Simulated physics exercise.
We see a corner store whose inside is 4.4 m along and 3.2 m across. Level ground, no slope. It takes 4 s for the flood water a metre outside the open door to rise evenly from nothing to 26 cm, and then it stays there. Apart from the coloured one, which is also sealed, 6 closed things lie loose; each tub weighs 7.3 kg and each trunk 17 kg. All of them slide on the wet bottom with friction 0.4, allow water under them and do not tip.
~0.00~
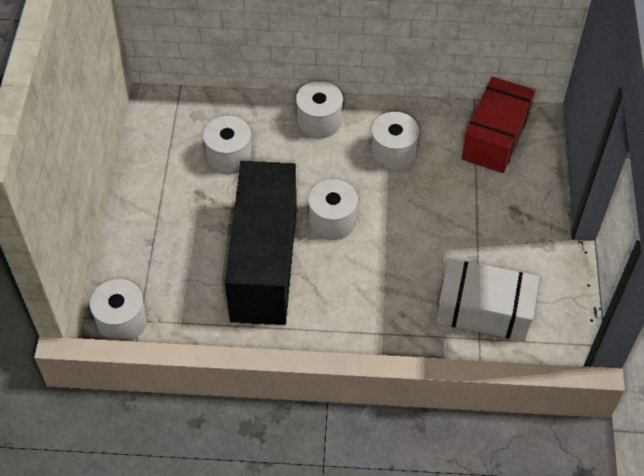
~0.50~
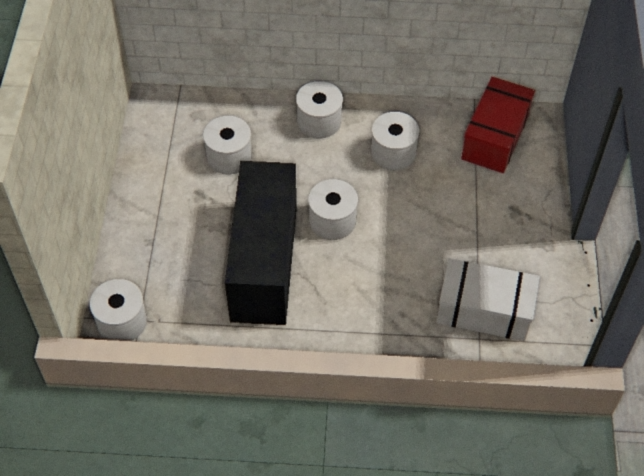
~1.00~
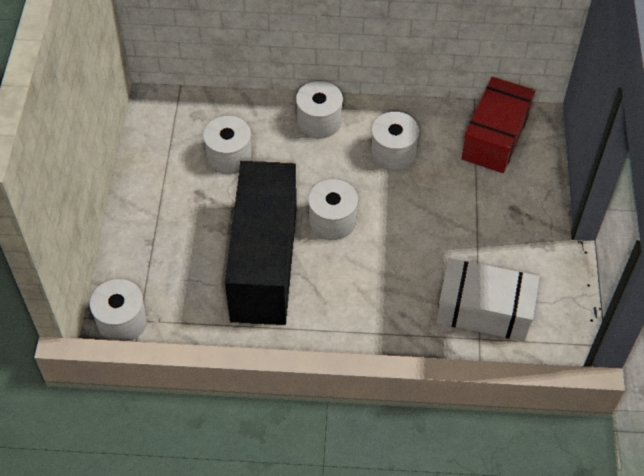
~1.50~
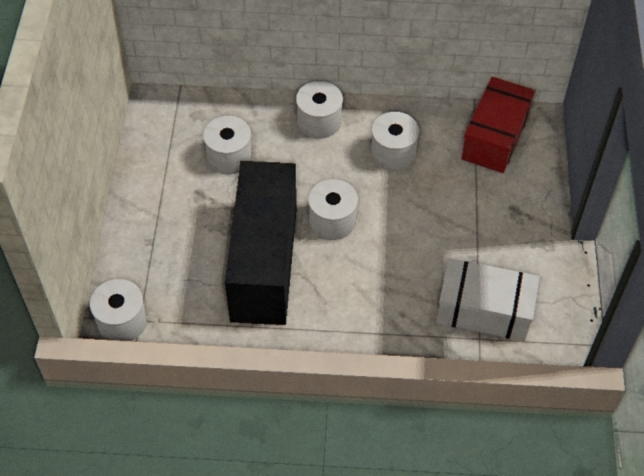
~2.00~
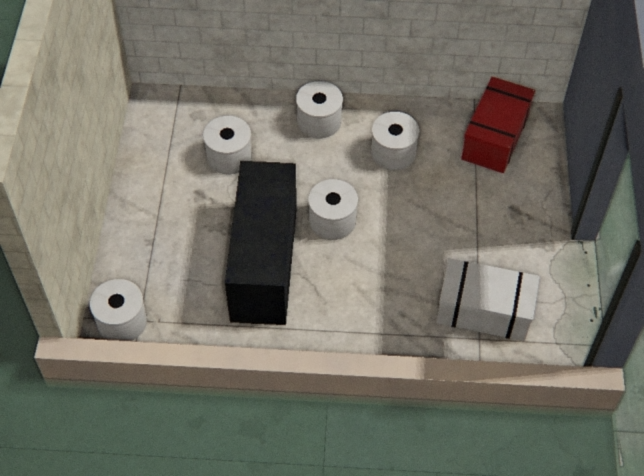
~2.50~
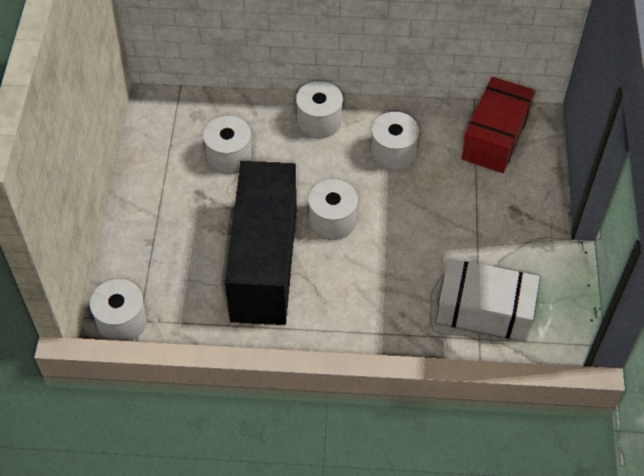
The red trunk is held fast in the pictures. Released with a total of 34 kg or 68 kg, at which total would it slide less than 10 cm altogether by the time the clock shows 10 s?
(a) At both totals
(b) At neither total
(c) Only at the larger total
c.
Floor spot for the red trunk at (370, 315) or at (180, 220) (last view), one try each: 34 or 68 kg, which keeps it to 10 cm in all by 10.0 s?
For the first spot both come up short, for the second both come up short.
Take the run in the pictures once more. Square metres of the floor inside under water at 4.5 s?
Some 6.5 m2 of it.
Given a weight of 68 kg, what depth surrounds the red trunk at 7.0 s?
2 cm, roughly.
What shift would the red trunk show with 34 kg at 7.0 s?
0 cm.
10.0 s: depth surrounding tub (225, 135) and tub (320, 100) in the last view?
Roughly 18 and 12 cm.
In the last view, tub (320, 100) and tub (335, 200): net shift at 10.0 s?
Shifts: 140 cm / 140 cm.
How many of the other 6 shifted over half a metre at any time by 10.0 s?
6.
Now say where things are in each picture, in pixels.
The red trunk at (501, 112), on the bottom; water covers 0.0 m2; 0 of 7 have shifted, in the first frame.
The red trunk at (501, 112) rests on the ground; water covers 0.0 m2; 0 of 7 have shifted, in the second frame.
The red trunk at (501, 112) rests on the ground; water covers 0.0 m2; 0 of 7 have shifted, in the third frame.
The red trunk at (501, 112) rests on the ground; water covers 0.0 m2; 0 of 7 have shifted, in the fourth frame.
The red trunk at (501, 112) rests on the ground; water covers 0.1 m2; 0 of 7 have shifted, in the fifth frame.
The red trunk at (501, 112), on the bottom; water covers 0.7 m2; 0 of 7 have shifted, in the sixth frame.
After 3.5 s the red trunk would be 0 cm from its start with 34 kg and 0 cm from its start with 68 kg; 0 cm of water round it then.
After 4.5 s the red trunk would be 0 cm from its start with 34 kg and 0 cm from its start with 68 kg; 1 cm of water round it then.
After 7.0 s the red trunk would be 0 cm from its start with 34 kg and 0 cm from its start with 68 kg; 2 cm of water round it then.
After 10.0 s the red trunk would be 63 cm from its start with 34 kg and 0 cm from its start with 68 kg; 8 cm of water round it then.
